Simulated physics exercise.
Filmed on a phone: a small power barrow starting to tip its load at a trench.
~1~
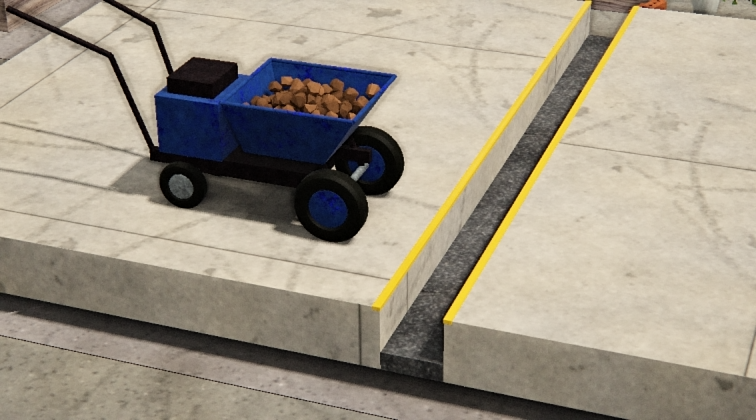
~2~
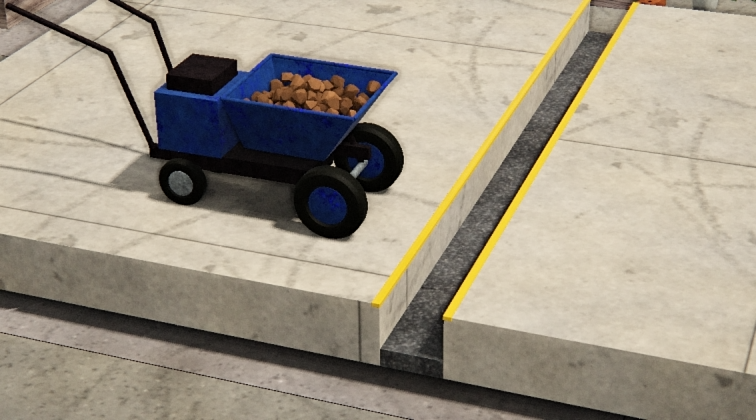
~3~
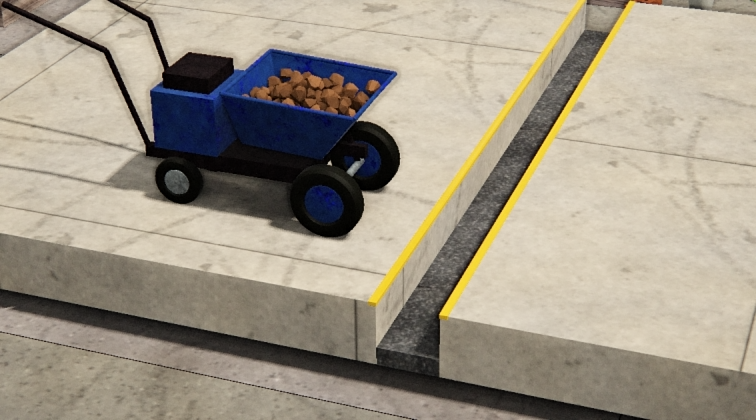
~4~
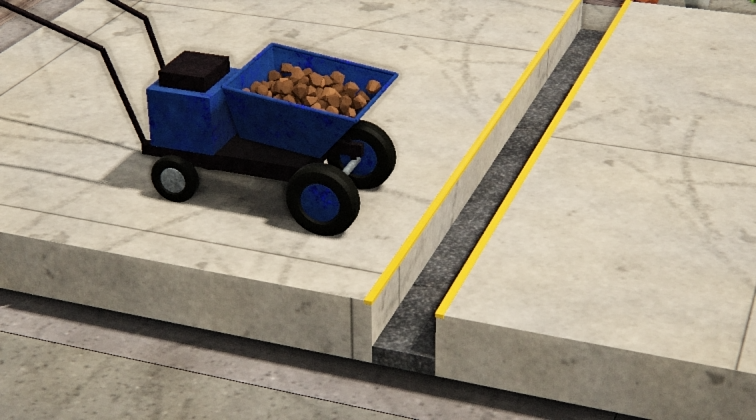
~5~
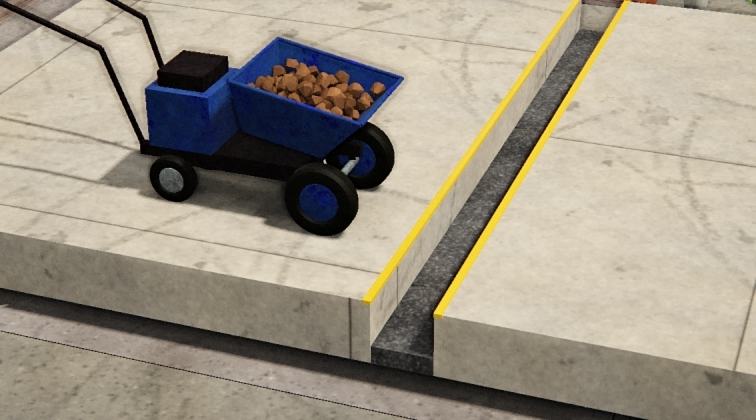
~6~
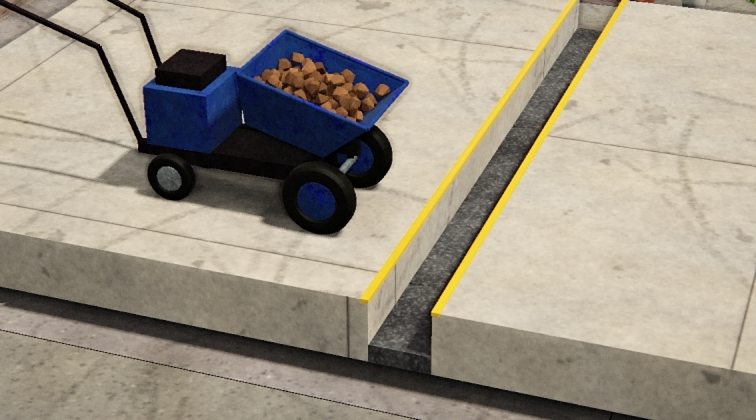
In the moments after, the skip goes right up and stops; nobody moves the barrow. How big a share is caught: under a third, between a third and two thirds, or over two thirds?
The trench takes over two thirds.
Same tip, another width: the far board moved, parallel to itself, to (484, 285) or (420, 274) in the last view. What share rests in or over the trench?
About 100 and 30 per cent.
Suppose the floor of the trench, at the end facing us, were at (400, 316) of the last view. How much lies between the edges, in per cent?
About 60 per cent.
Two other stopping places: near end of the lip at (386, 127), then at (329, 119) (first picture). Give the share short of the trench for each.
The first gives 0 %, the second 0 %.
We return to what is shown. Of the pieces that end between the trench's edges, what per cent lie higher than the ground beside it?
Some 0 per cent.
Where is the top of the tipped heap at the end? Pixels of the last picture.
Roughly at (523, 239).
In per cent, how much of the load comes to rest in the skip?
Close to 0 per cent.
Shortly afterwards, skip tipped steeply; the whole lot in the skip.
Next, skip tipped right over; the bulk in the skip; near a quarter in or heaped over the trench; only a few beyond it; only a few falling.
Some moments later, skip tipped right over; all but a few in or heaped over the trench; a little beyond it.
In the end, skip tipped right over; all but a few in or heaped over the trench; a little beyond it.
